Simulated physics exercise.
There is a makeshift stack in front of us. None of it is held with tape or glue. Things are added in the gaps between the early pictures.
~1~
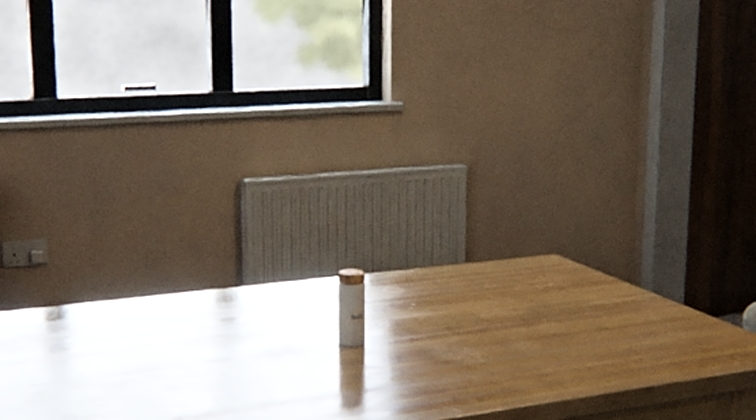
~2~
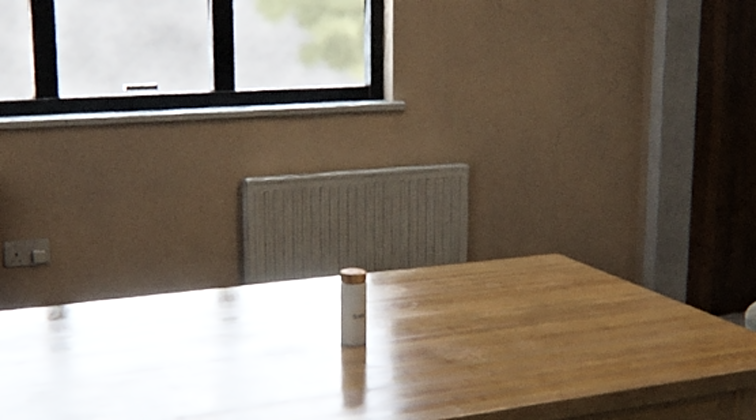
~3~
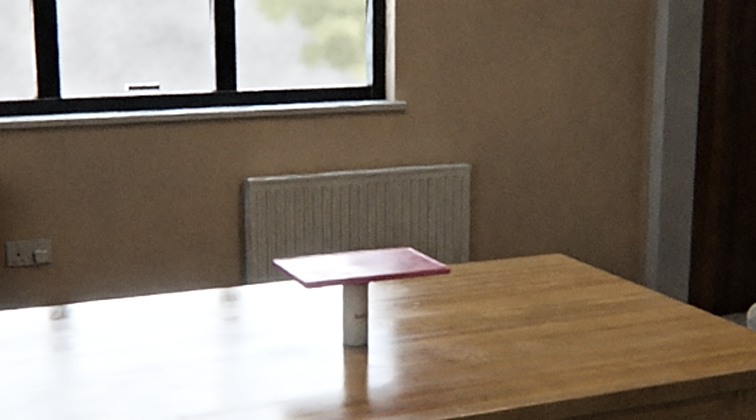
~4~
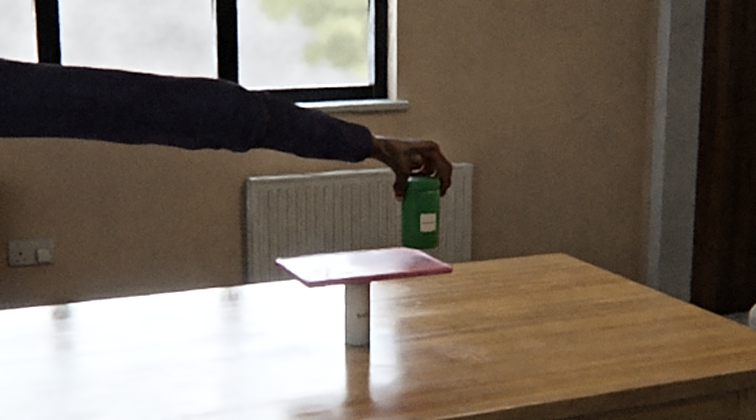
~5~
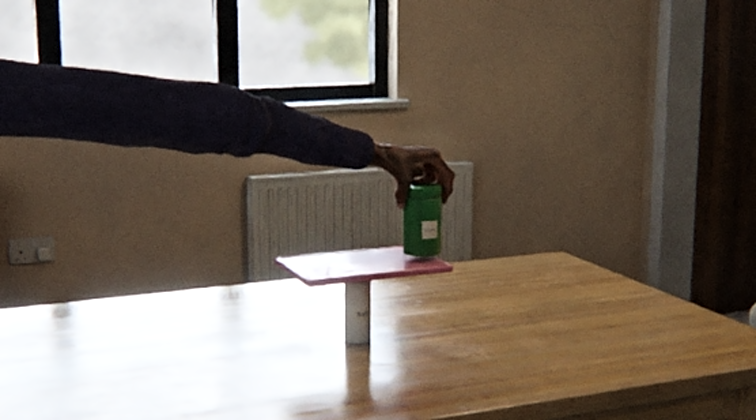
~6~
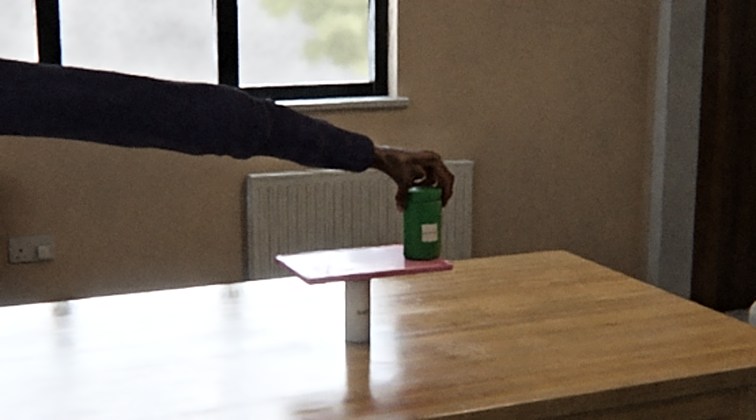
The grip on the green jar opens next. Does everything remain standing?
The stack will not stay as built.
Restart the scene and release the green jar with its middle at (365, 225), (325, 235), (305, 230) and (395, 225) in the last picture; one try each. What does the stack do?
Try 1: Stands; try 2: Topples; try 3: Topples; try 4: Topples.
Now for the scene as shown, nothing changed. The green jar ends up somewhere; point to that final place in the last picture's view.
It finishes at about (467, 311).
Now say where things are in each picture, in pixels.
The last thing is not in view yet, in the first picture.
The last thing is not in view yet, in the second picture.
The last thing is not in view yet; pink lid (361, 267), in the third picture.
Coming down; green jar (421, 212); pink lid (363, 266), in the fourth picture.
Coming down; green jar (422, 219); pink lid (363, 265), in the fifth picture.
Set down, still held; green jar (422, 223); pink lid (363, 263), in the sixth picture.
Then, 0.30 s on from there, green jar now fallen; pink lid turned 50° from how it was put.
Then, 0.60 s on from there, pink lid turned 50° from how it was put; white shaker turned 7° from how it was put.
Then, 0.80 s on from there, pink lid and white shaker now fallen.
In the end, fallen, pink lid, green jar and white shaker. At the end, from the last picture's camera, green jar near (467, 311). The stack loses its balance.
